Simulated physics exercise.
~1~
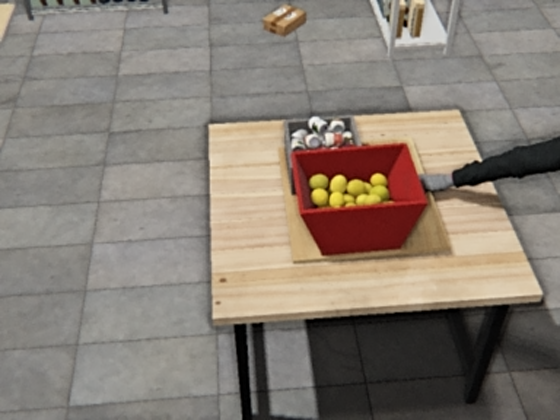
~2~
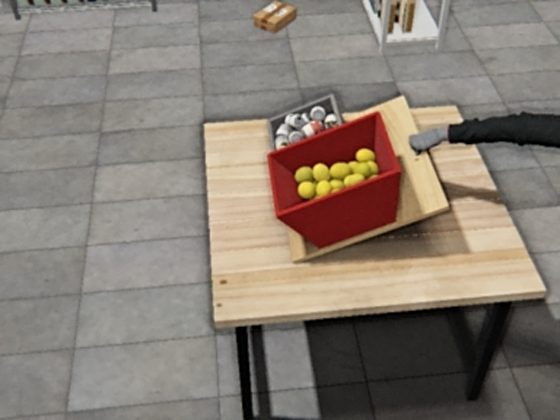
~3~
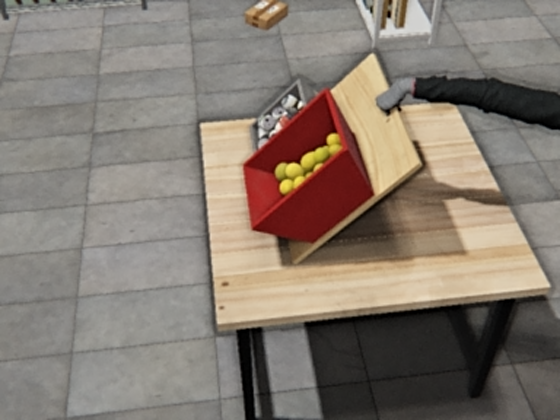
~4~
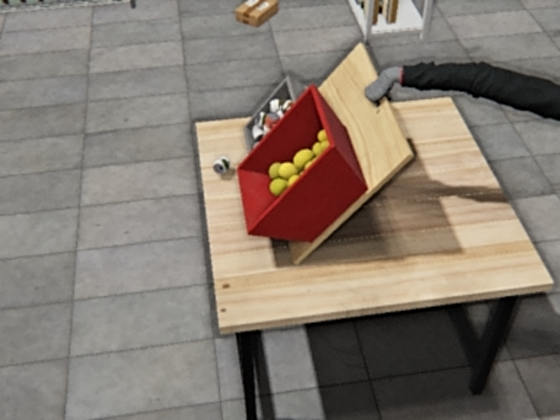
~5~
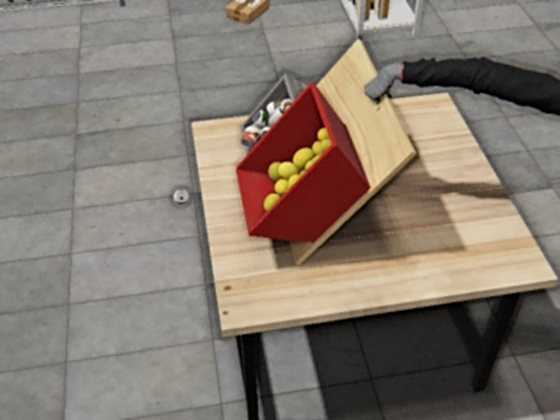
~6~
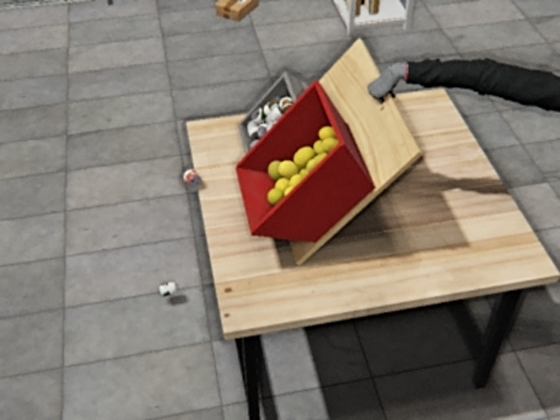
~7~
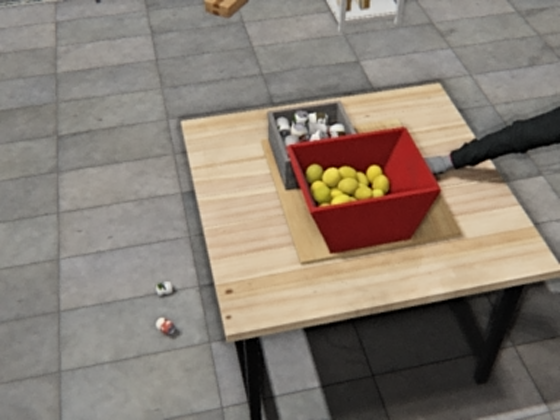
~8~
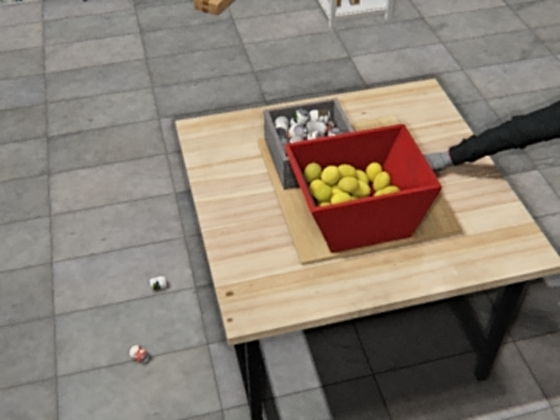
The video shows a gloved hand tipping up a board holding a red tray of lemons and a grey tray of small cans, until two cans tumble off the table's left side; the board is lowered flat, leaving them on the floor and the lemons still in their tray.
